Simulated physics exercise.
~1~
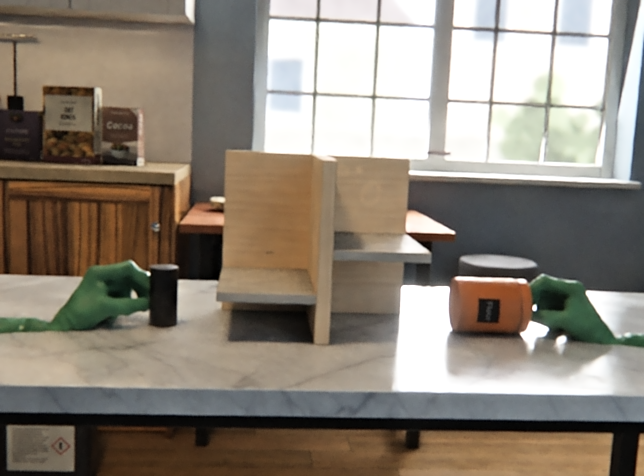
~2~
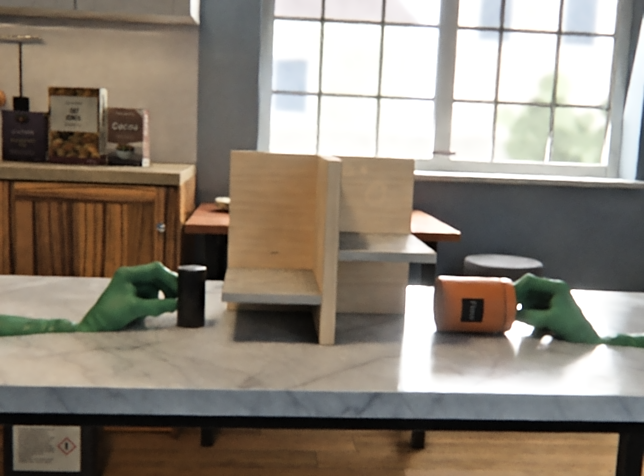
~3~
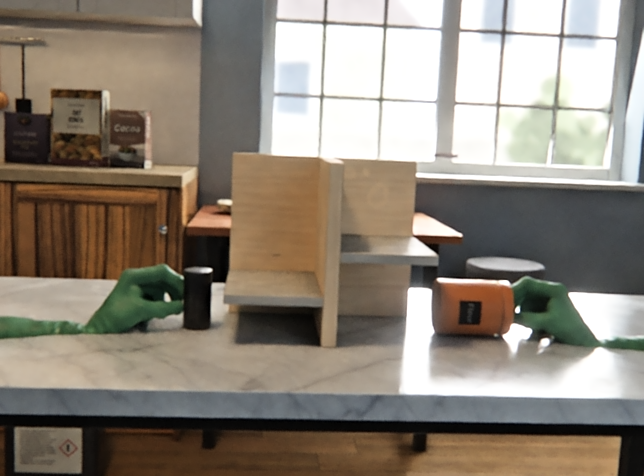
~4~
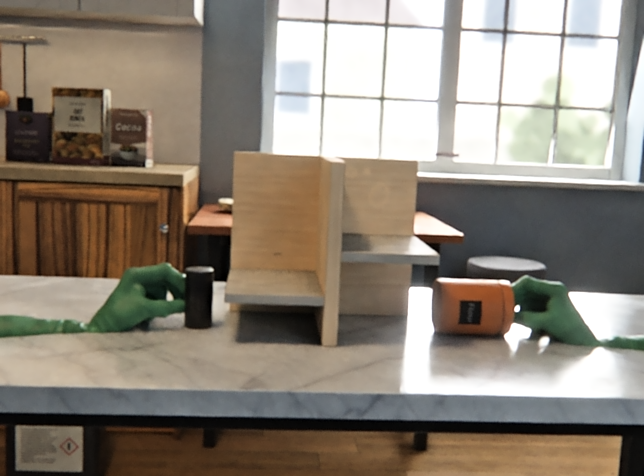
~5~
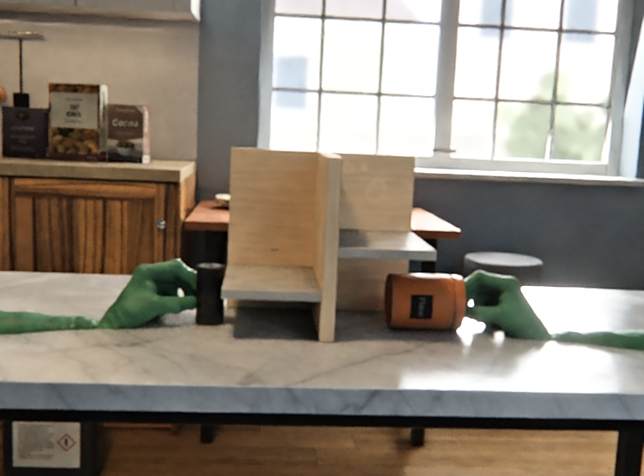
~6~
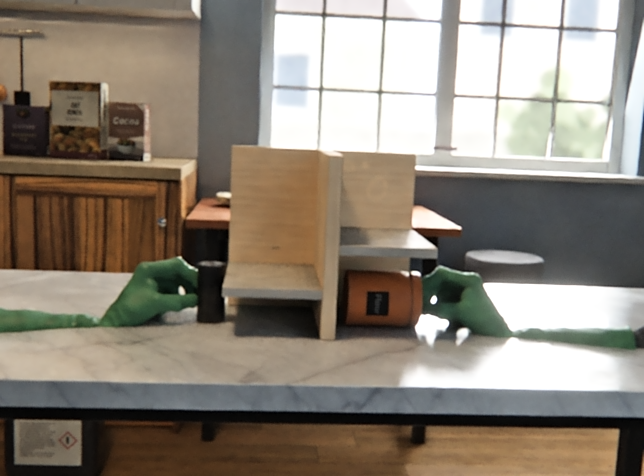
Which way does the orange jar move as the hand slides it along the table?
The orange jar moves to the left, toward the stand and in under its right-hand shelf.
